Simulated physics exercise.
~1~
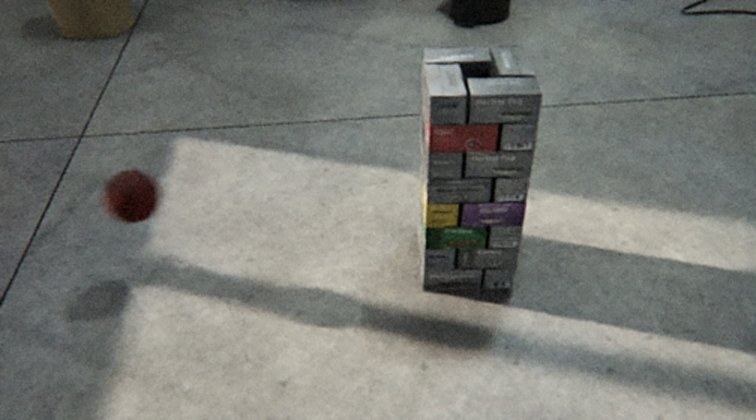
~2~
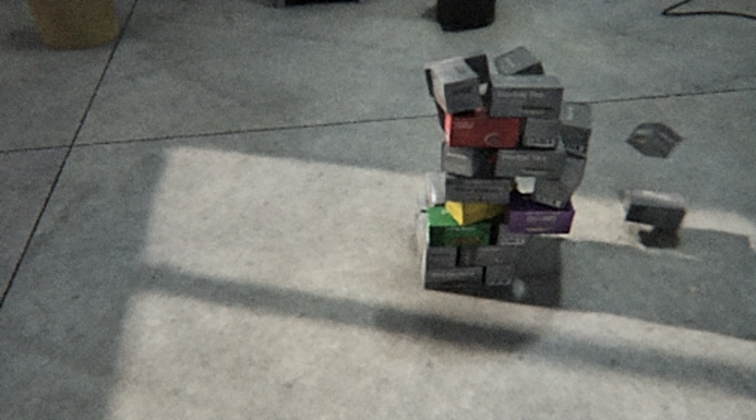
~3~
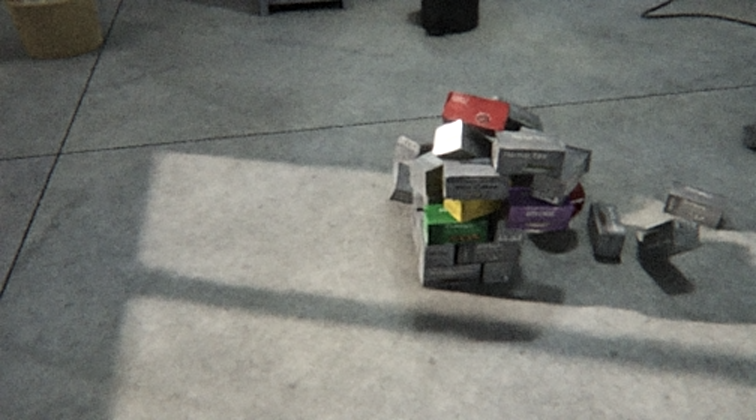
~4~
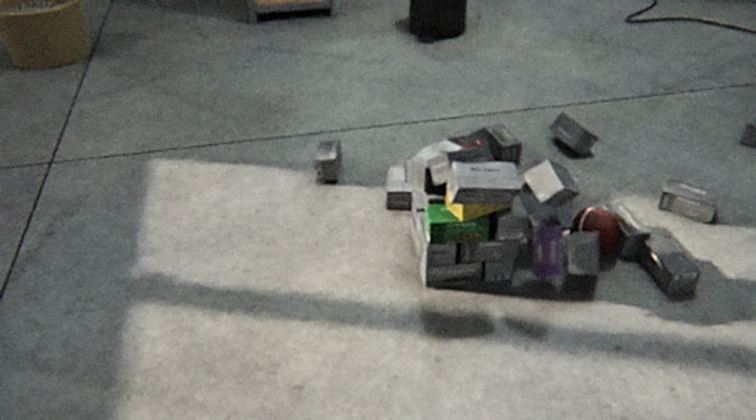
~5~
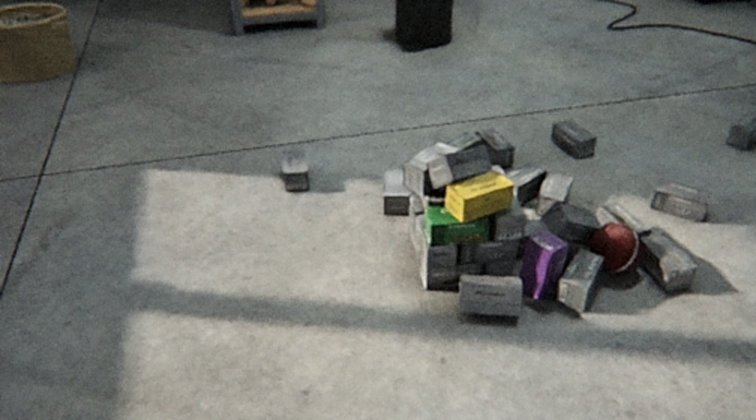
To begin with, a red ball hangs in the air left of a tall tower of mostly grey packets, standing on a sunlit concrete floor. Next the tower is breaking apart, its upper layers skewed and a couple of packets flying off to the right. The red packet tilts near the top as more pieces spill outward. Then the upper part collapses, the purple packet drops, and the ball shows among packets on the right. Finally the ball sits slightly farther right amid scattered packets, while the yellow one remains up on the low heap above the green.
